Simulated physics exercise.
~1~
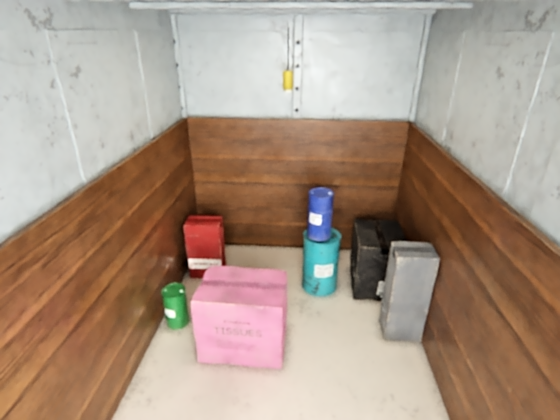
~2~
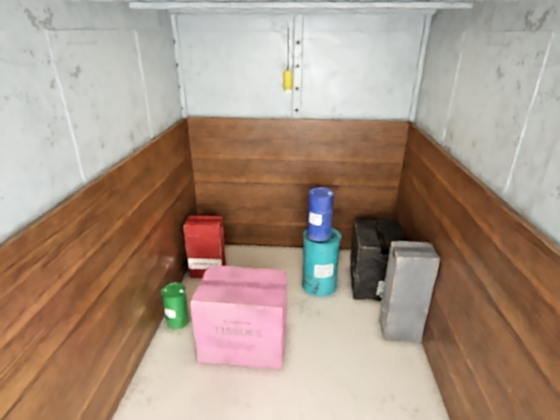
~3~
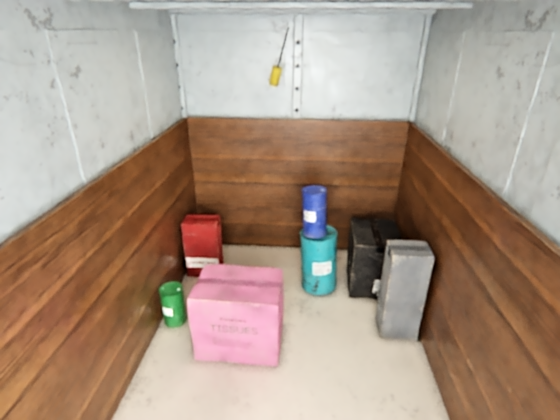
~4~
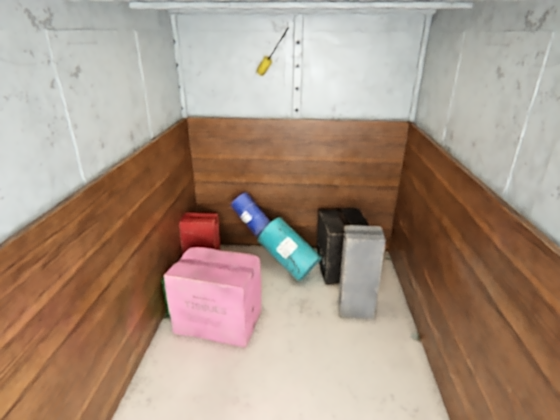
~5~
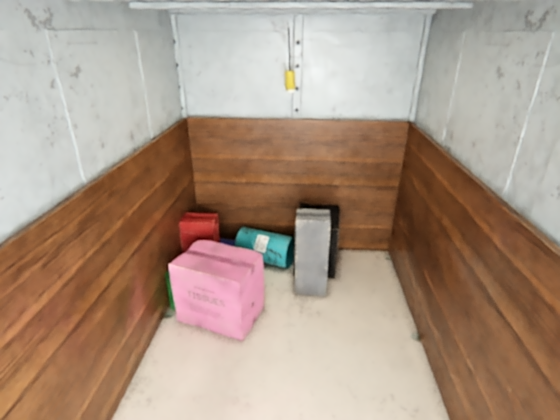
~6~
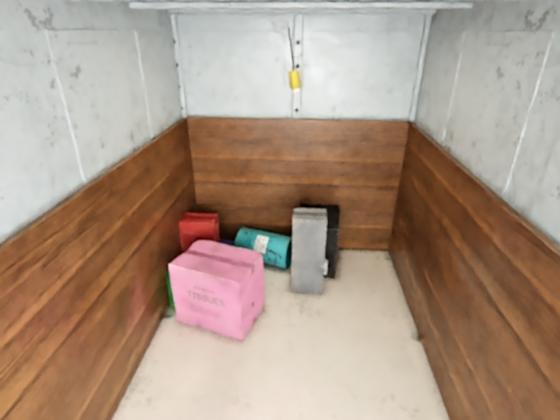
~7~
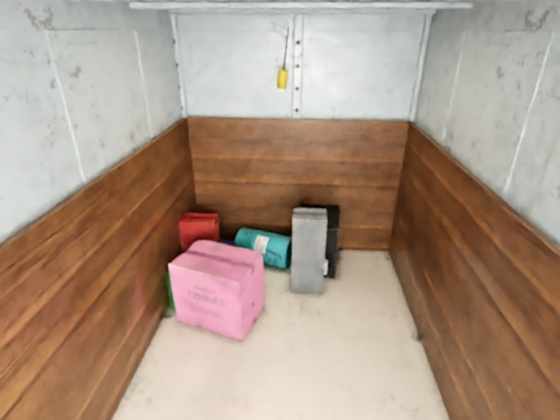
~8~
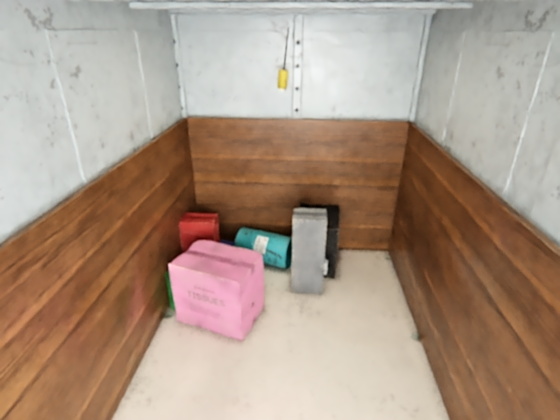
A large pink box and other boxes and canisters stood in a van's load bay as a yellow hanging lamp swung, then most slid left, the stacked blue canister and turquoise drum toppled, and everything settled bunched toward the back left.
